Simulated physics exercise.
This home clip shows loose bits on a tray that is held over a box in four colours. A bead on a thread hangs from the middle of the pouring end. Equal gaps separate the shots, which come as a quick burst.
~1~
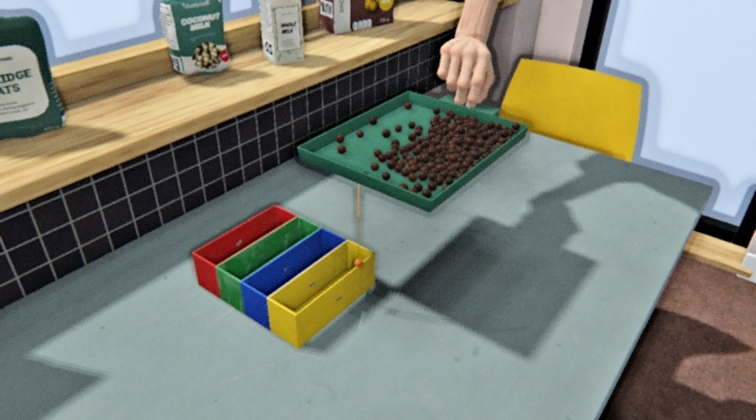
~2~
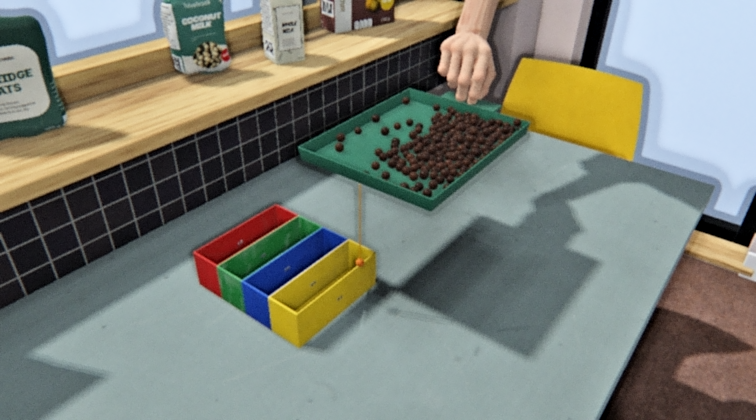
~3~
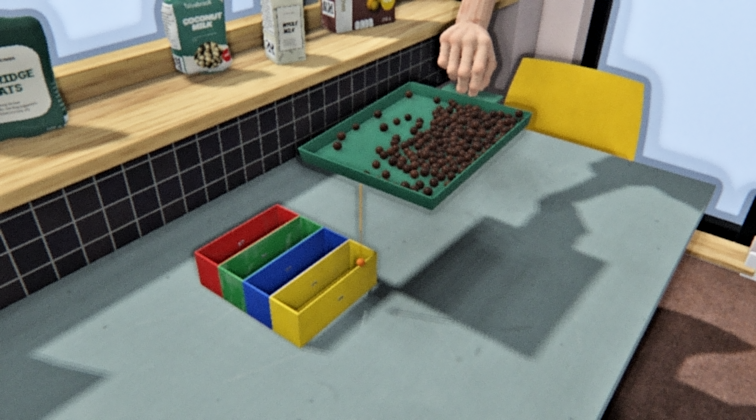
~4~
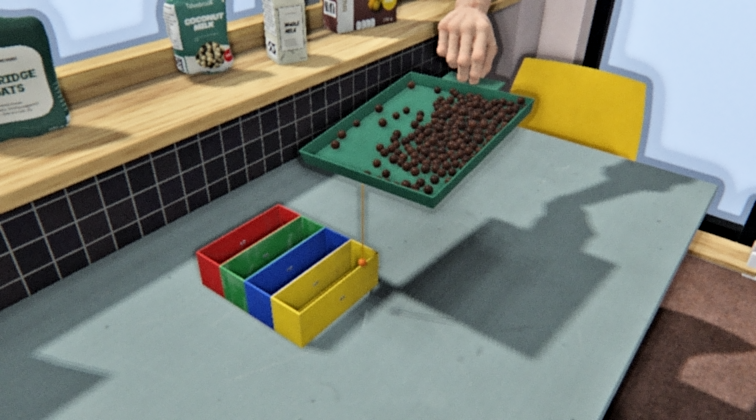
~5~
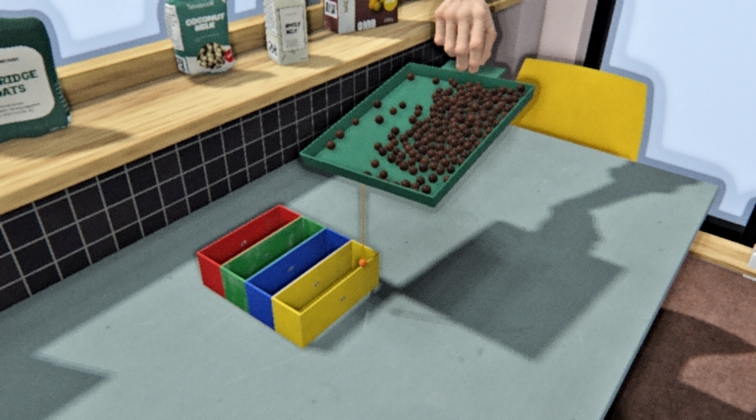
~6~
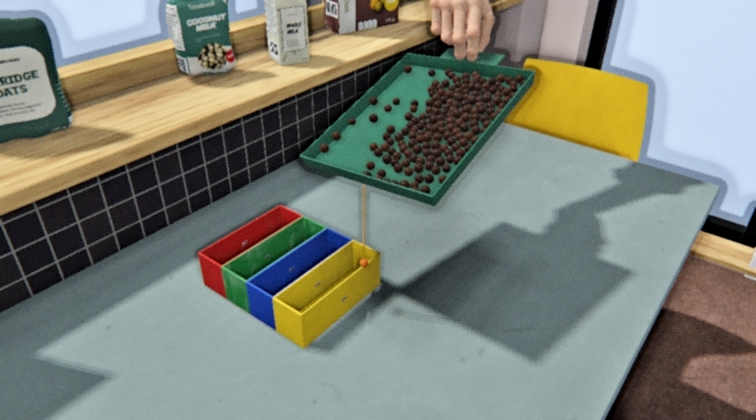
A hand at the far side holds a green tray of dark brown chocolate balls above a grey-blue table, seen from above at an angle beside a wooden shelf of food packages. Below the tray sits a box with red, green, blue and yellow compartments, and a yellow chair stands behind. The hand gradually raises the tray's far end, tilting it slightly, while the balls shift only a little.
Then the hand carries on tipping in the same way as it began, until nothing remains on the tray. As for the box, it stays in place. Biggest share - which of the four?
Blue.
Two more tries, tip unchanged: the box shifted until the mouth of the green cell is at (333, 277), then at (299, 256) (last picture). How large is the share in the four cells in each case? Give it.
70 per cent, then 90 per cent.
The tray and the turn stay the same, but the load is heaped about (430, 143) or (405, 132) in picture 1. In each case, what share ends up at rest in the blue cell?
In order, roughly 40 % and 50 %.
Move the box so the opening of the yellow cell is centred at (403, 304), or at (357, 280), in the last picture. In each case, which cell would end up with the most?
For the first position it is the red cell, and for the second it is the cell in green.
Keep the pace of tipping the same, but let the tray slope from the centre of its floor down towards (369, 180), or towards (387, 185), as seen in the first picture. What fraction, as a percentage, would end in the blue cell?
10 %, give or take, and then 0 %.
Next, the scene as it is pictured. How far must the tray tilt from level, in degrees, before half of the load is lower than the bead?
Somewhere around 95 degrees.
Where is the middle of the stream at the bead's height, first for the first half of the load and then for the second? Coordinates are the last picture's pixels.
At about (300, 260), then at (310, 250).
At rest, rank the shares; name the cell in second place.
That one is the yellow one.
Just after the last frame, tray tipped steeply; the larger part on the tray; just a few in the blue cell; just a few in the green cell; just a few in the yellow cell; about a tenth falling or outside the box.
A moment on, tray tipped past a quarter turn; about a tenth on the tray; roughly a quarter in the blue cell; roughly a quarter in the yellow cell; about a tenth in the green cell; just a few in the red cell; roughly a third falling or outside the box.
Further on, tray tipped past a quarter turn; roughly half in the blue cell; roughly a quarter in the yellow cell; about a tenth in the green cell; just a few in the red cell; roughly a quarter falling or outside the box.
When it is over, tray tipped past a quarter turn; roughly half in the blue cell; roughly a quarter in the yellow cell; about a tenth in the green cell; just a few in the red cell; roughly a quarter outside the box.
